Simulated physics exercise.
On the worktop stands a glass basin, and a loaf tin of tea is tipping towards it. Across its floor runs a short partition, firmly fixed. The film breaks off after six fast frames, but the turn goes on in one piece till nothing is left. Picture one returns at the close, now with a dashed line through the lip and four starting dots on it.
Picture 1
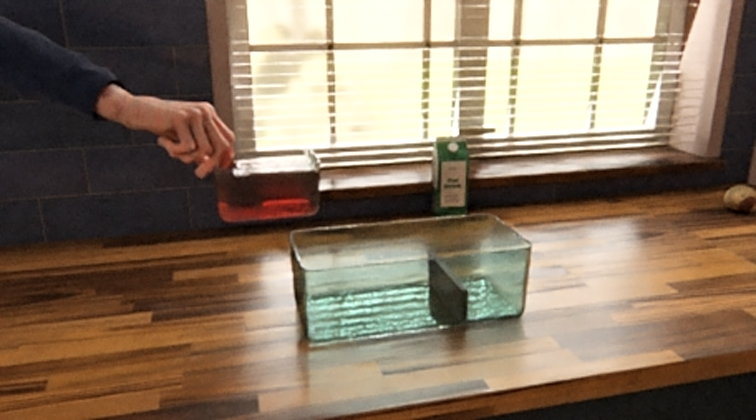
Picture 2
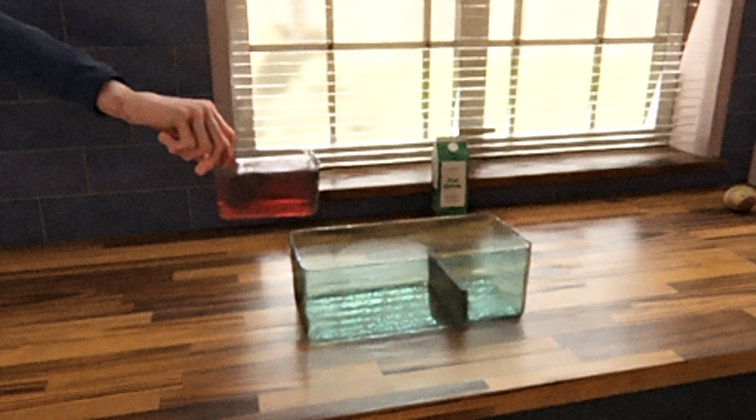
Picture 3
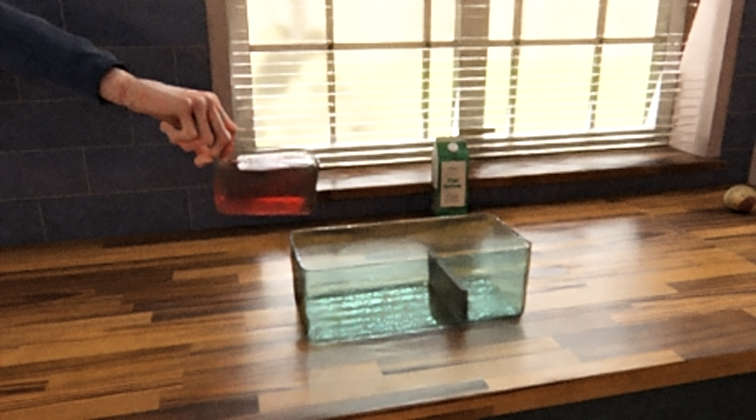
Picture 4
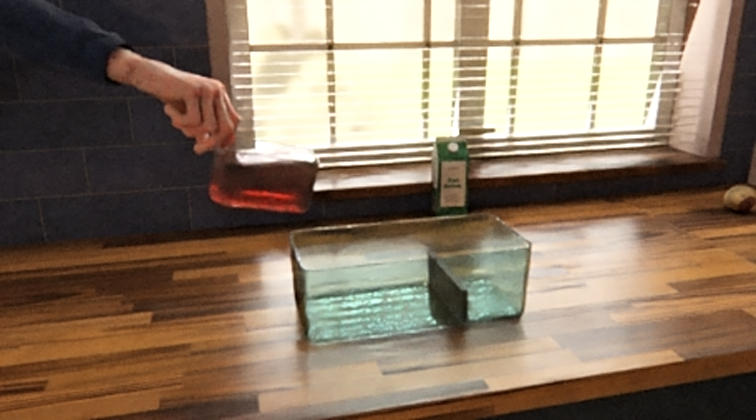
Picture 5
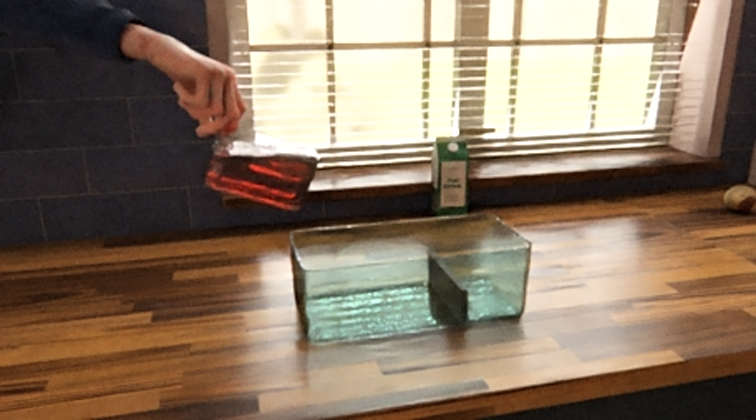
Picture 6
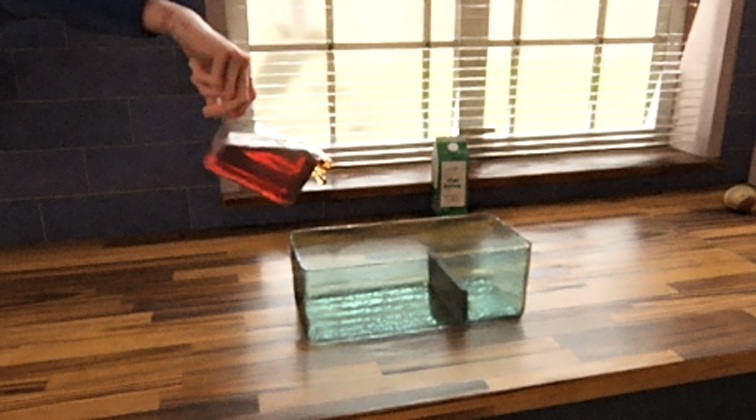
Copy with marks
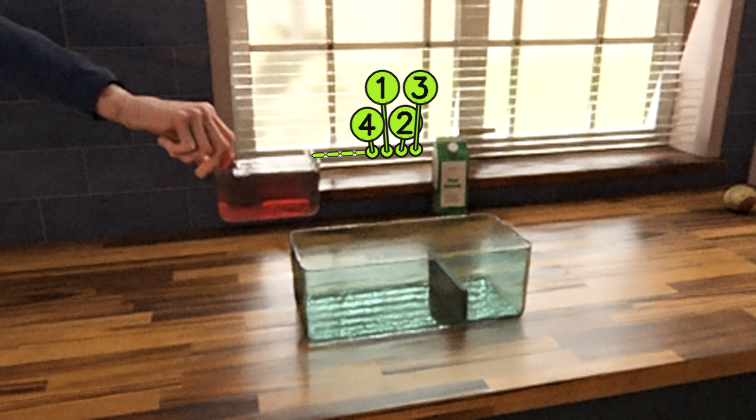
The footage shows a hand holding a clear container of reddish tea above and left of a glass basin with a short partition on a wooden worktop, then gradually tilting it rightward until tea reaches over its lip.
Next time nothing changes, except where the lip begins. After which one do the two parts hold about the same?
Dot 4 does it best.
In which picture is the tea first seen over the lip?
Picture 5.
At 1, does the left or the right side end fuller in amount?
More ends on the right.
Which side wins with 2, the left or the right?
The right one.
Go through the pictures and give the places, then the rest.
Upright, lip at (314, 155); basin from (305, 342) to (523, 313); top of the wall at (447, 269); nothing has left yet, in the first frame.
Upright, lip at (314, 155); nothing has left yet, in the second frame.
Tipped about 5°, lip at (314, 155); nothing has left yet, in the third frame.
Tipped about 12°, lip at (314, 155); nothing has left yet, in the fourth frame.
Tipped about 21°, lip at (314, 155); tea is over the lip, down to (314, 155), in the fifth frame.
Tipped about 31°, lip at (314, 155); tea is over the lip, down to (321, 178), in the sixth frame.
On the marked copy, 1 at (386, 151); 2 at (401, 150); 3 at (415, 149); 4 at (372, 151).
With 1, about 30 % ends left of the wall and 68 % right of it.
With 2, about 12 % ends left of the wall and 87 % right of it.
With 3, about 19 % ends left of the wall and 80 % right of it.
With 4, about 48 % ends left of the wall and 50 % right of it.
